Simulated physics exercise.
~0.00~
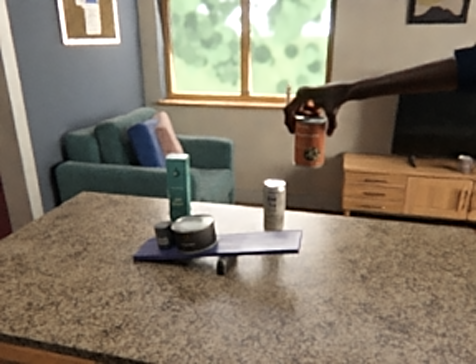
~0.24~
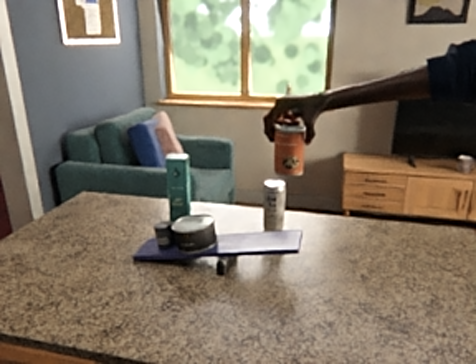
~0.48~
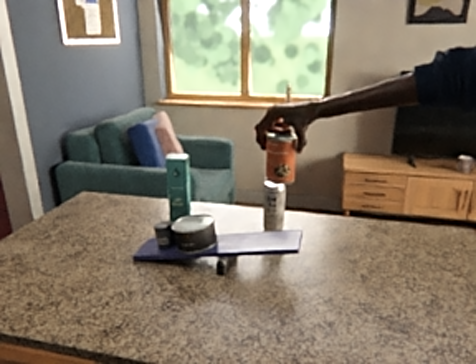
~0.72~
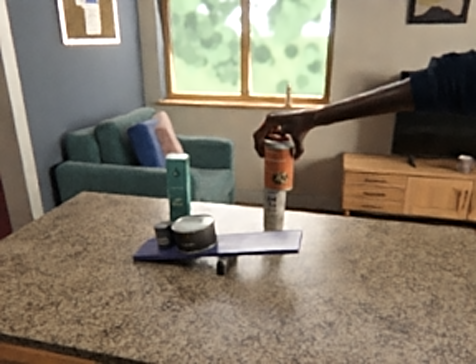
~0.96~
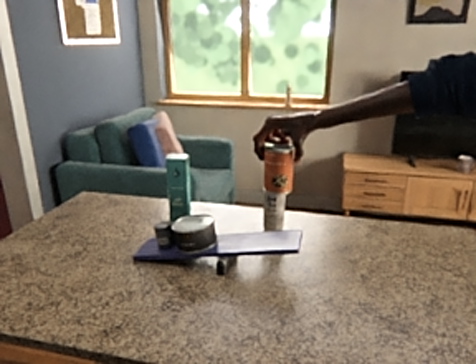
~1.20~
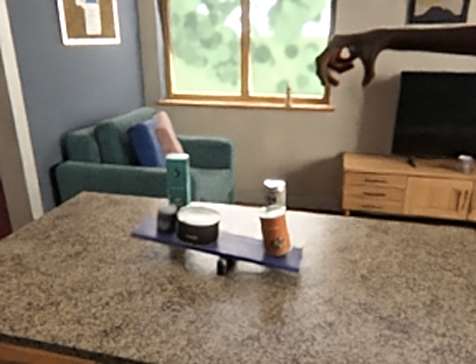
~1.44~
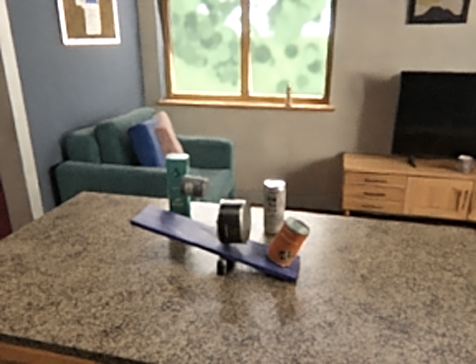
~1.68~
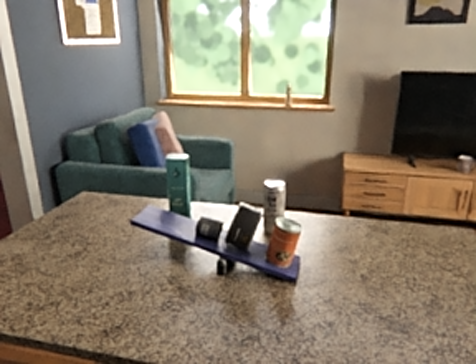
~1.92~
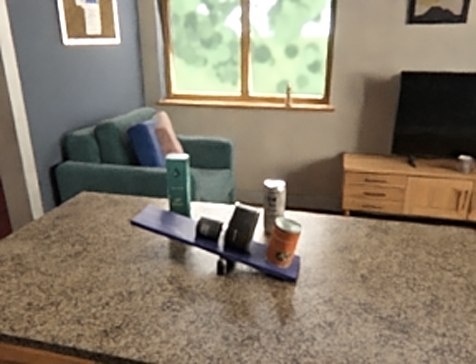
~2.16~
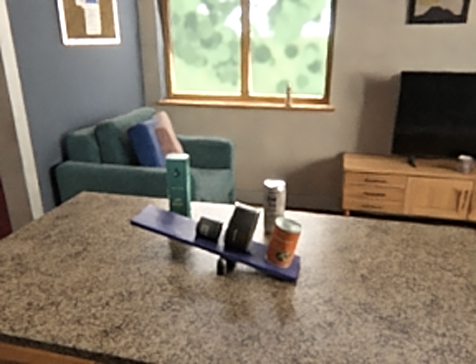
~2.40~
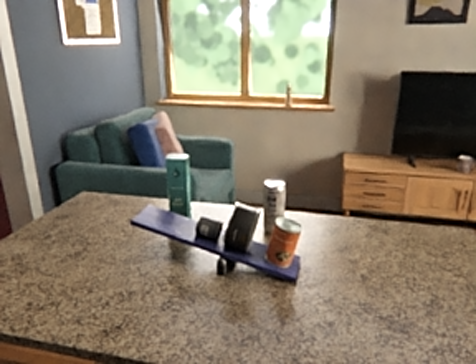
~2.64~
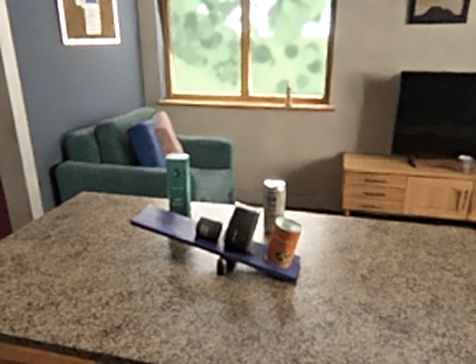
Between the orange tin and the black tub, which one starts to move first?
The orange tin moves first, carried in by the hand, while the black tub stays still until the plank tips after the tin is dropped.
